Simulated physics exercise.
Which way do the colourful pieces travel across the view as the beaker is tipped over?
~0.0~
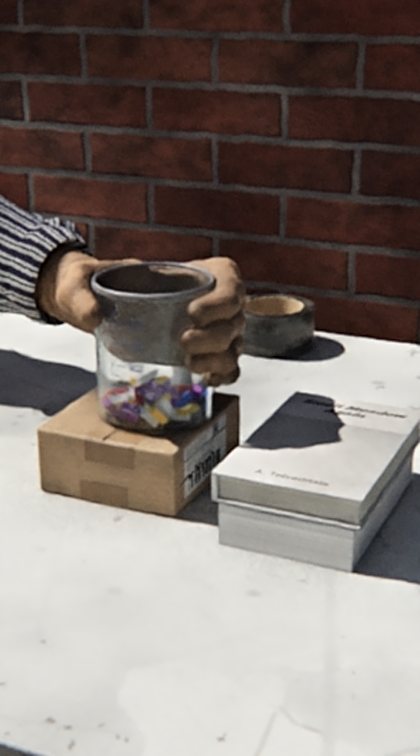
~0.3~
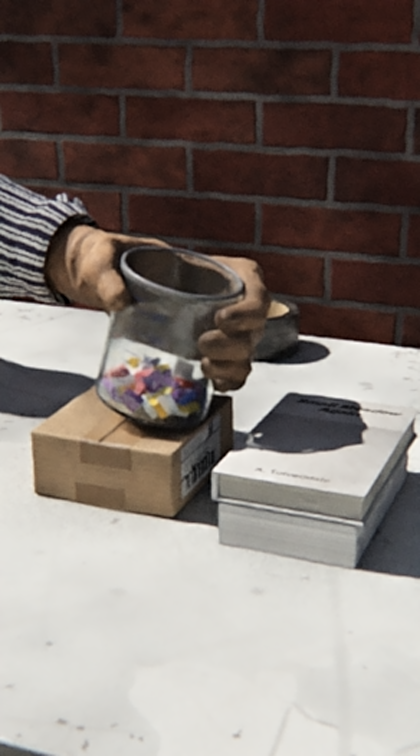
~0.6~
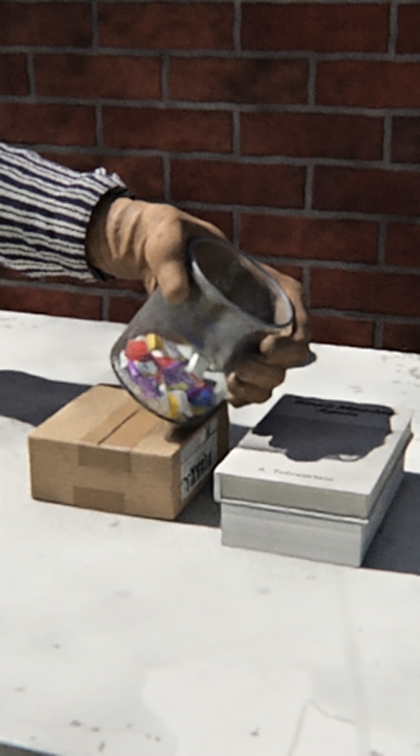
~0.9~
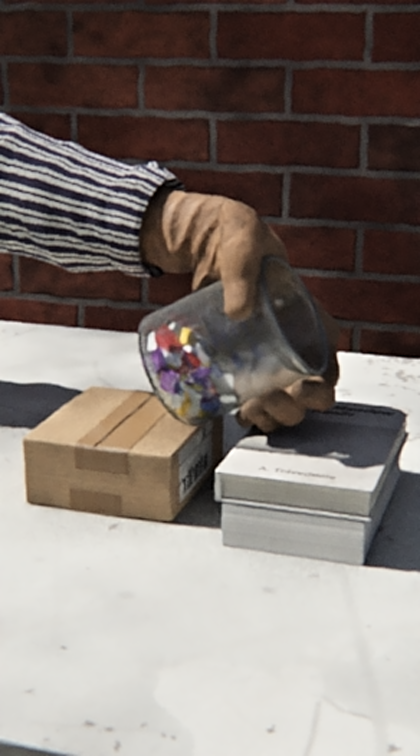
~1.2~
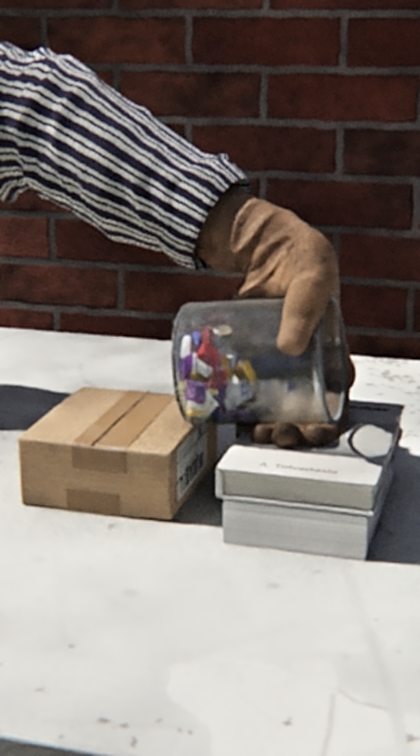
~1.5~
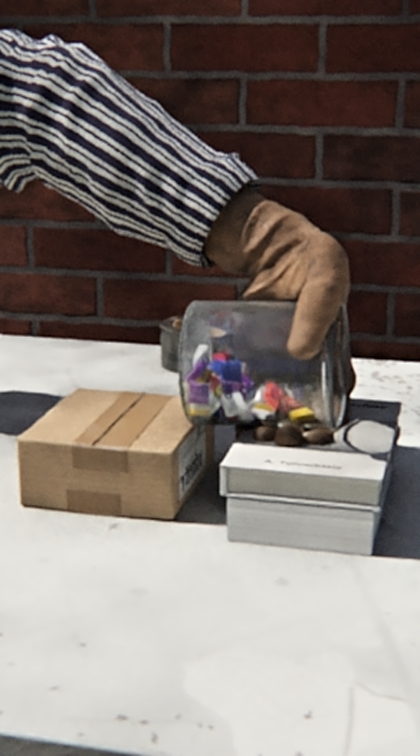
The colourful pieces travel to the right, staying inside the beaker as it is tipped onto its side.
